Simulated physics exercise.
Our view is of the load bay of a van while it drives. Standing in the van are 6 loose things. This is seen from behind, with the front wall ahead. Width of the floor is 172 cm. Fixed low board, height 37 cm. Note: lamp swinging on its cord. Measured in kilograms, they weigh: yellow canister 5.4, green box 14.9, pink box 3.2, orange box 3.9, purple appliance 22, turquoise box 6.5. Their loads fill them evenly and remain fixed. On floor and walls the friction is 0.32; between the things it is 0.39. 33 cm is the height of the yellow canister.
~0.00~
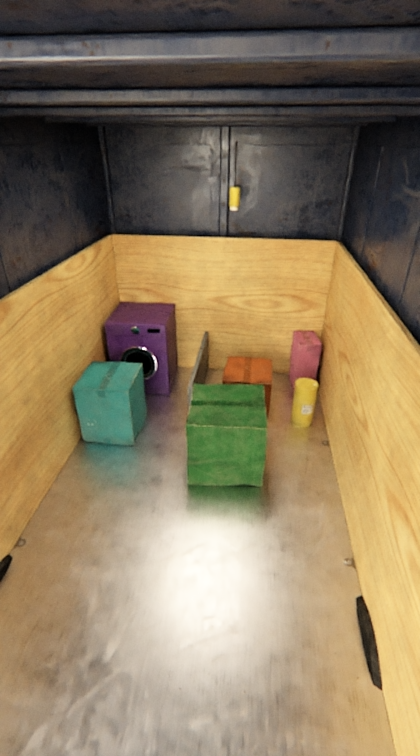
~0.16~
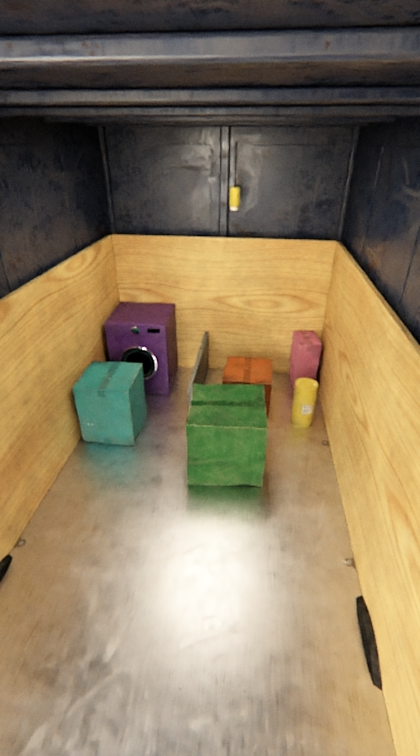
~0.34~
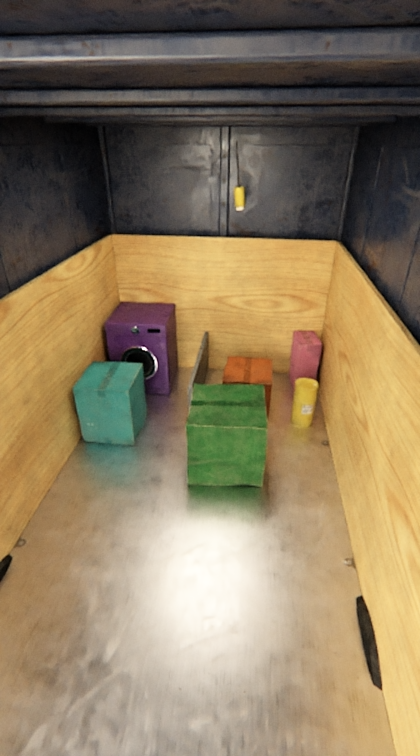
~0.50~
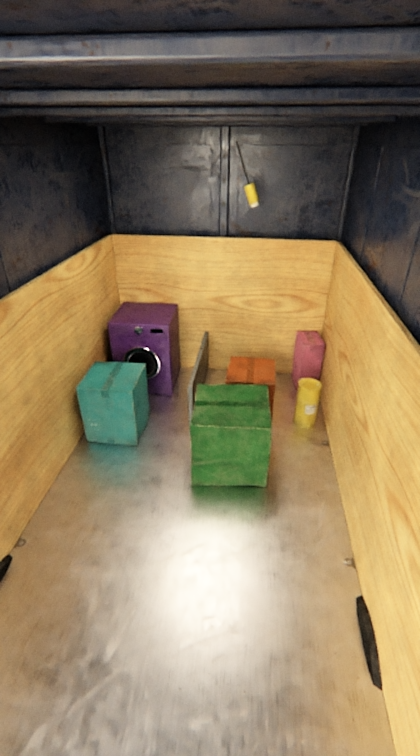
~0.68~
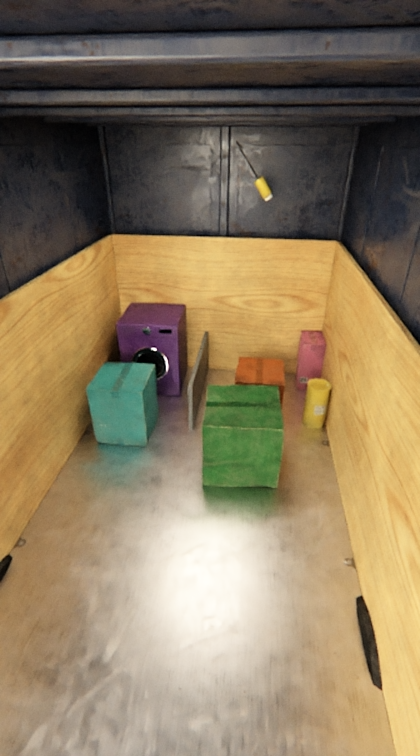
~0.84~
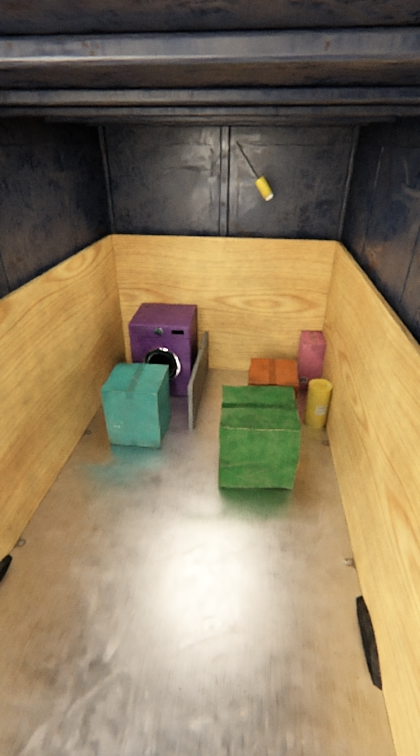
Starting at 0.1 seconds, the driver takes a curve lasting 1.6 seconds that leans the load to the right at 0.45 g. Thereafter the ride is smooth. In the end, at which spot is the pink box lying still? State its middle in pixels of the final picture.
The pink box lies still near (310, 361).
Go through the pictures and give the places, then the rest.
Steady run; pink box (304, 361); yellow canister (304, 403), in the first frame.
Force 0.11 g right; orange box (247, 388); purple appliance (145, 348), in the second frame.
Force 0.43 g right; turquoise box (113, 402); yellow canister (304, 403), in the third frame.
Force 0.45 g right; green box (231, 434) 2 cm from its spot; orange box (250, 388) 2 cm from its spot, in the fourth frame.
Force 0.45 g right; green box (241, 434) 9 cm from its spot; purple appliance (155, 349) 9 cm from its spot, in the fifth frame.
Force 0.45 g right; pink box (310, 361) 5 cm from its spot; yellow canister (317, 404) 9 cm from its spot, in the sixth frame.
By 0.94 s, force 0.45 g right; pink box 5 cm from its spot near (310, 361); turquoise box 26 cm from its spot; green box 26 cm from its spot.
By 1.04 s, force 0.45 g right; pink box 5 cm from its spot near (310, 361); green box 35 cm from its spot; turquoise box 34 cm from its spot.
When it is over (2.3 s), not toppled but over 15 cm from the start, green box, orange box, purple appliance and turquoise box; the other 2 within 15 cm of the start. In the last view, pink box near (310, 361).
